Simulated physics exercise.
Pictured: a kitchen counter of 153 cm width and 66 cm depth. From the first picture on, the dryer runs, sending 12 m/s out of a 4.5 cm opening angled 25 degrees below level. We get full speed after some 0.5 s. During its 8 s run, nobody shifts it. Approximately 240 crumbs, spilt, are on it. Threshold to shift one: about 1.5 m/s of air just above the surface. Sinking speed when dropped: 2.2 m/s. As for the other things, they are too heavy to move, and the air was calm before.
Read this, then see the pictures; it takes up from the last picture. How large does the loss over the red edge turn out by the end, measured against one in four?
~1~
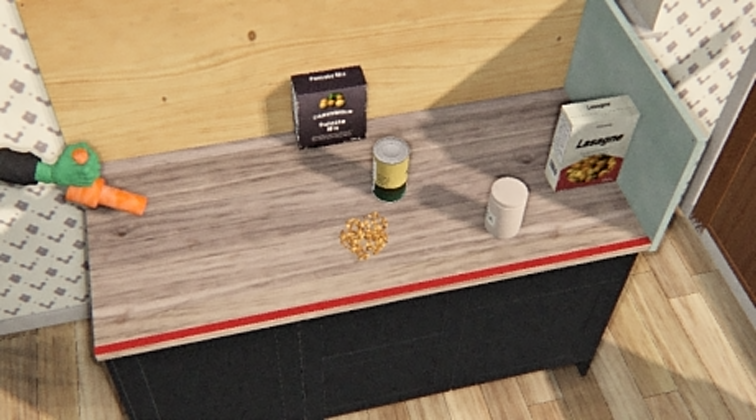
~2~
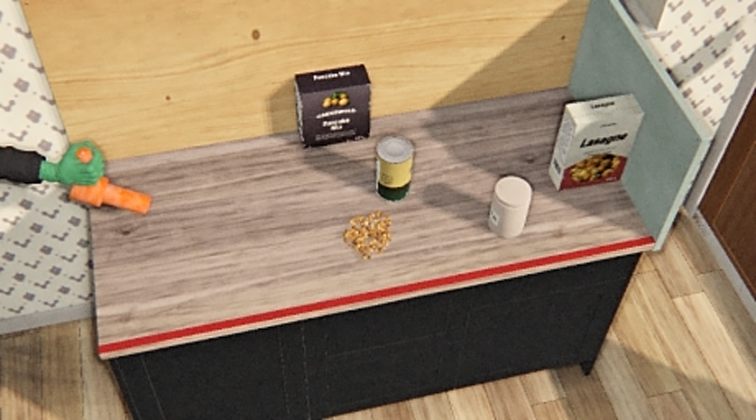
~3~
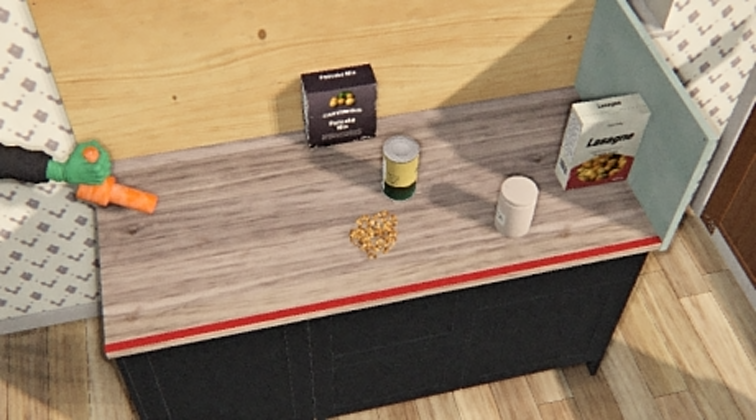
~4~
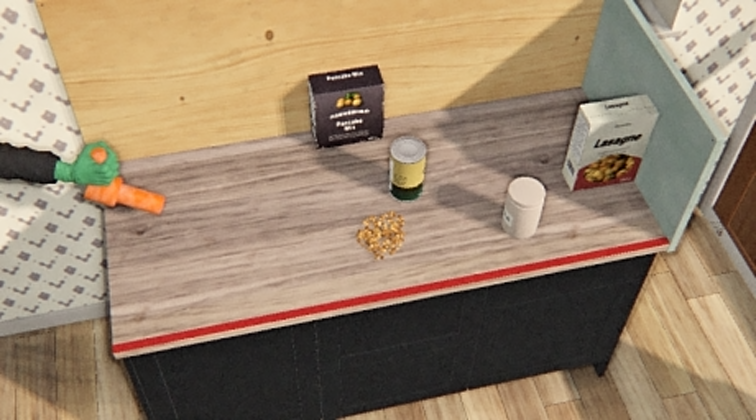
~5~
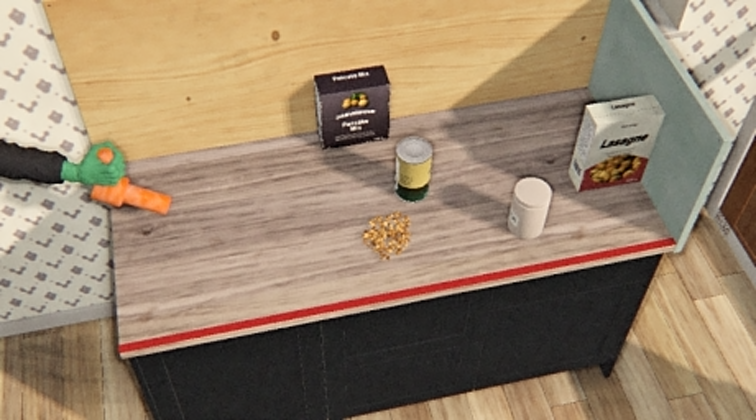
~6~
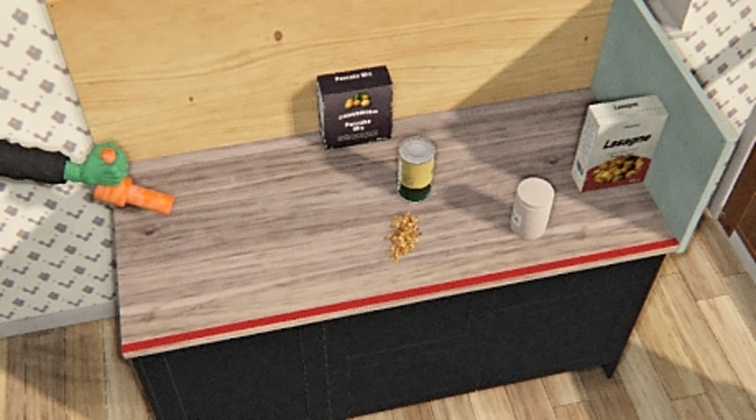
By the end it is above one in four.
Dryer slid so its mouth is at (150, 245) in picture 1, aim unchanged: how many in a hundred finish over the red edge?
I'd put it at around 15 per cent.
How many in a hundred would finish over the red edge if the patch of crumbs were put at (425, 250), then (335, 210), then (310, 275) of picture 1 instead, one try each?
In turn: 100 per cent, 10 per cent, 100 per cent.
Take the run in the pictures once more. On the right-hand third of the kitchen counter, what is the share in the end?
Roughly 25 in a hundred.
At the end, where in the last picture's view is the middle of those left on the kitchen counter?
Roughly at (609, 209).
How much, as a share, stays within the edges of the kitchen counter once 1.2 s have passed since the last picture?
About 25 %.
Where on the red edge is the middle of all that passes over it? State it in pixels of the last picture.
I'd point to somewhere near (585, 264).
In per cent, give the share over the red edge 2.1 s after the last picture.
80 %.
Then, 1.2 s after the last picture the count stands so, 77 % are over the red edge; the middle of those still in play is near (605, 209).
Then, 2.1 s after the last picture the count stands so, 77 % are over the red edge; the middle of those still in play is near (606, 209).
Then, 4.0 s after the last picture the count stands so, 77 % are over the red edge; the middle of those still in play is near (606, 209).
Then, 7.6 s after the last picture, at the end, 77 % are over the red edge; the middle of those still in play is near (609, 209).
